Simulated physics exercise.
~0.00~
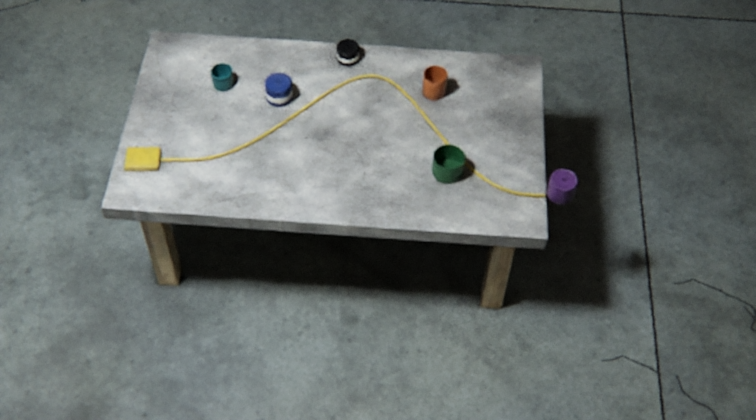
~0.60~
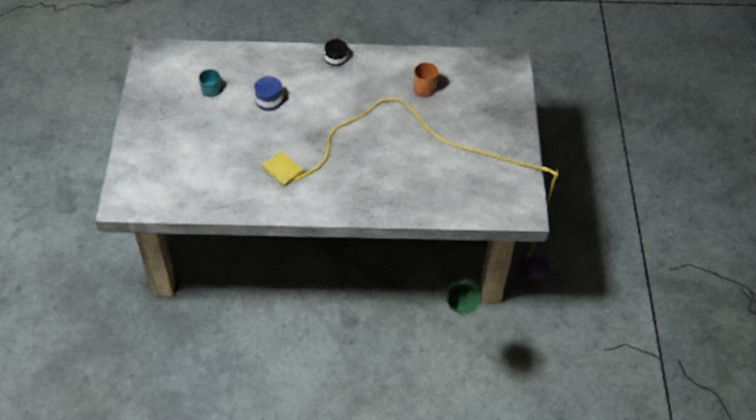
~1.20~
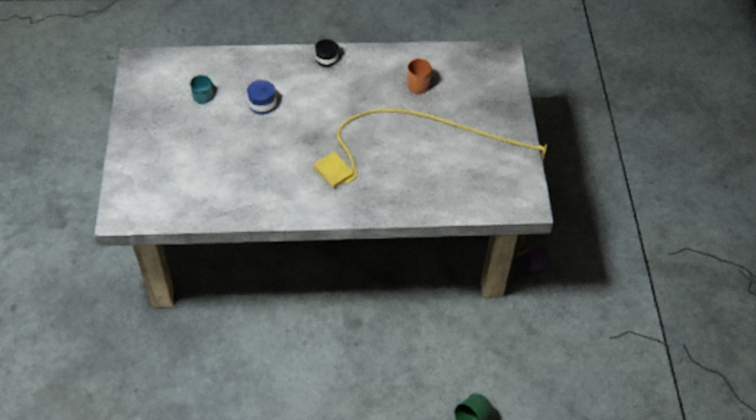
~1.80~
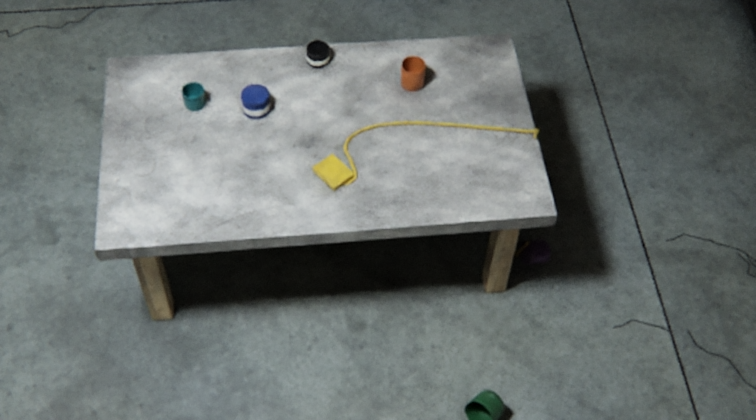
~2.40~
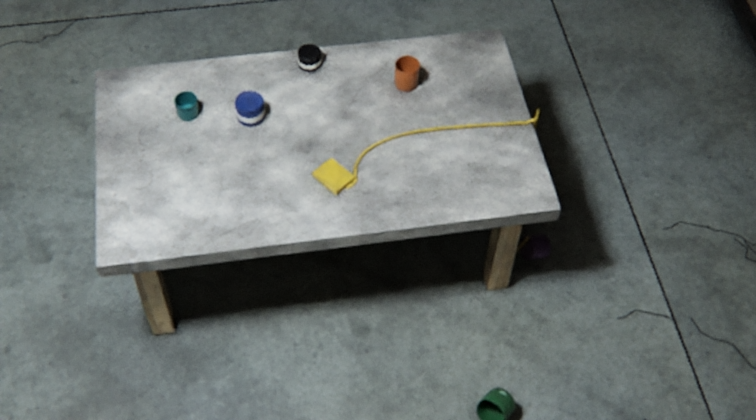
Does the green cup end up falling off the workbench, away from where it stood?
Yes, the green cup goes over the front edge and ends up on the floor, far from its starting spot. The yellow block also slides a long way but stays on top, while the blue tin stays where it was.
A purple cylinder dropped off the right edge of the workbench, pulling its yellow cable and the flat yellow block after it; the green cup went over the front to the floor, while the block stopped on top and the other four containers stayed put.
